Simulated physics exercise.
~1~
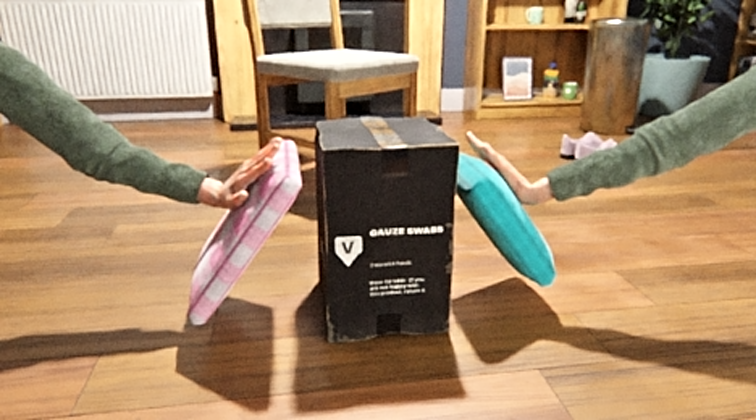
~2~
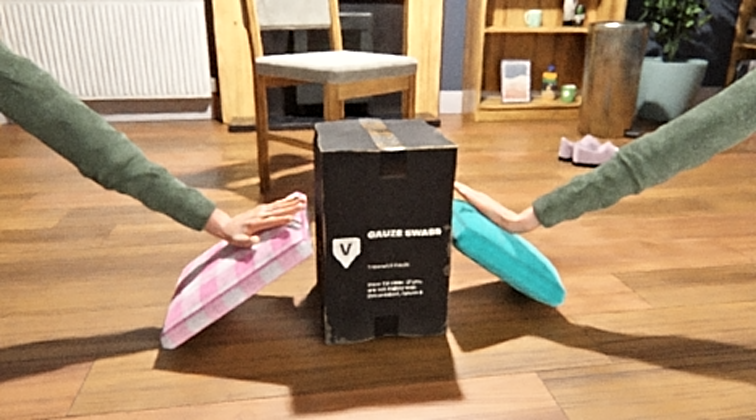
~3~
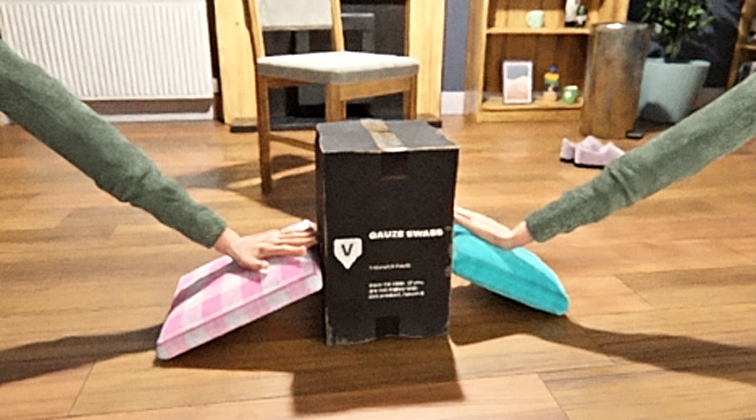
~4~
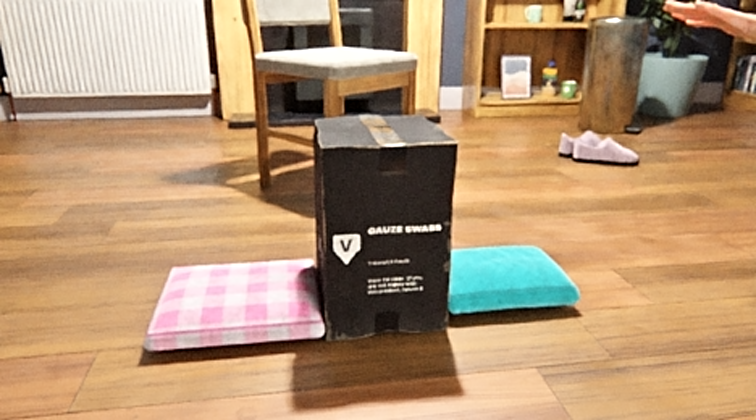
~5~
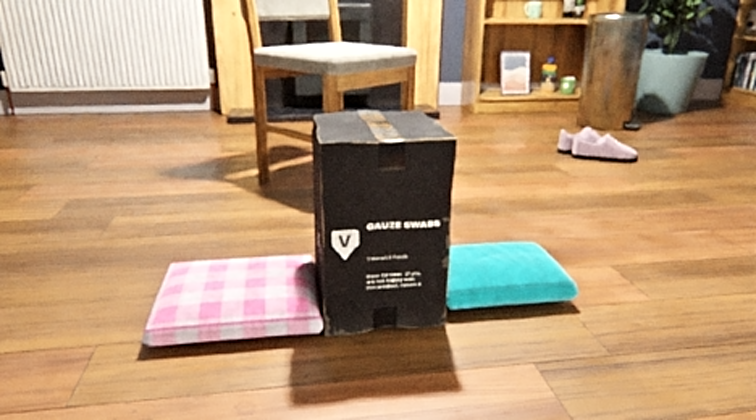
The video shows two hands holding a pink checked cushion and a turquoise soft item against opposite sides of a black box, lowering both as they lean. The hands then withdraw, and both items end up lying flat on the wooden floor beside the unmoved box.
